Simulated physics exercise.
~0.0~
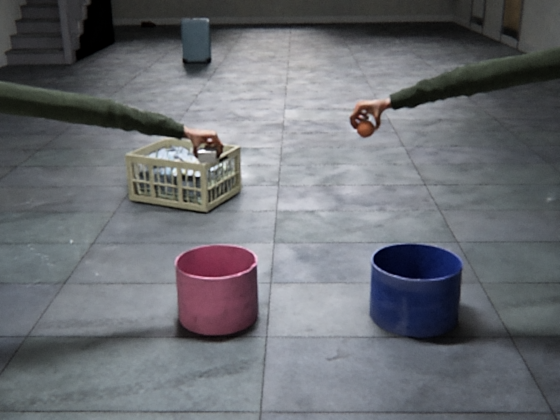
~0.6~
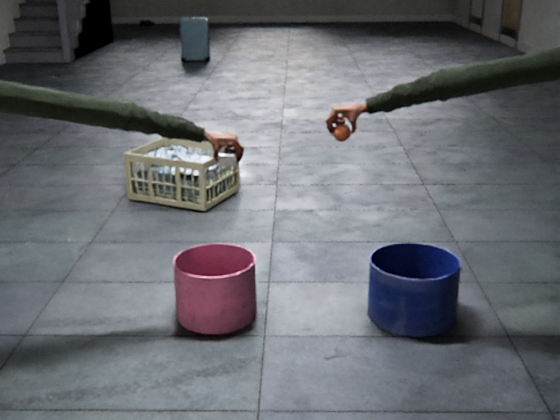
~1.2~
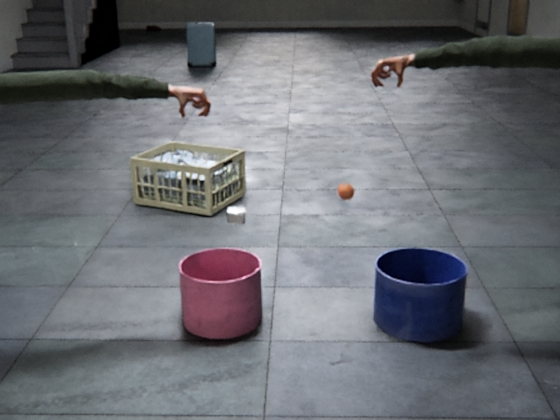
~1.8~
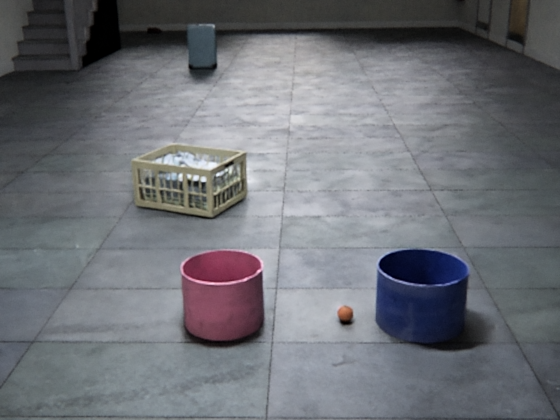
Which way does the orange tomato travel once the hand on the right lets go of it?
The orange tomato moves down, dropping towards the floor near the blue bin.
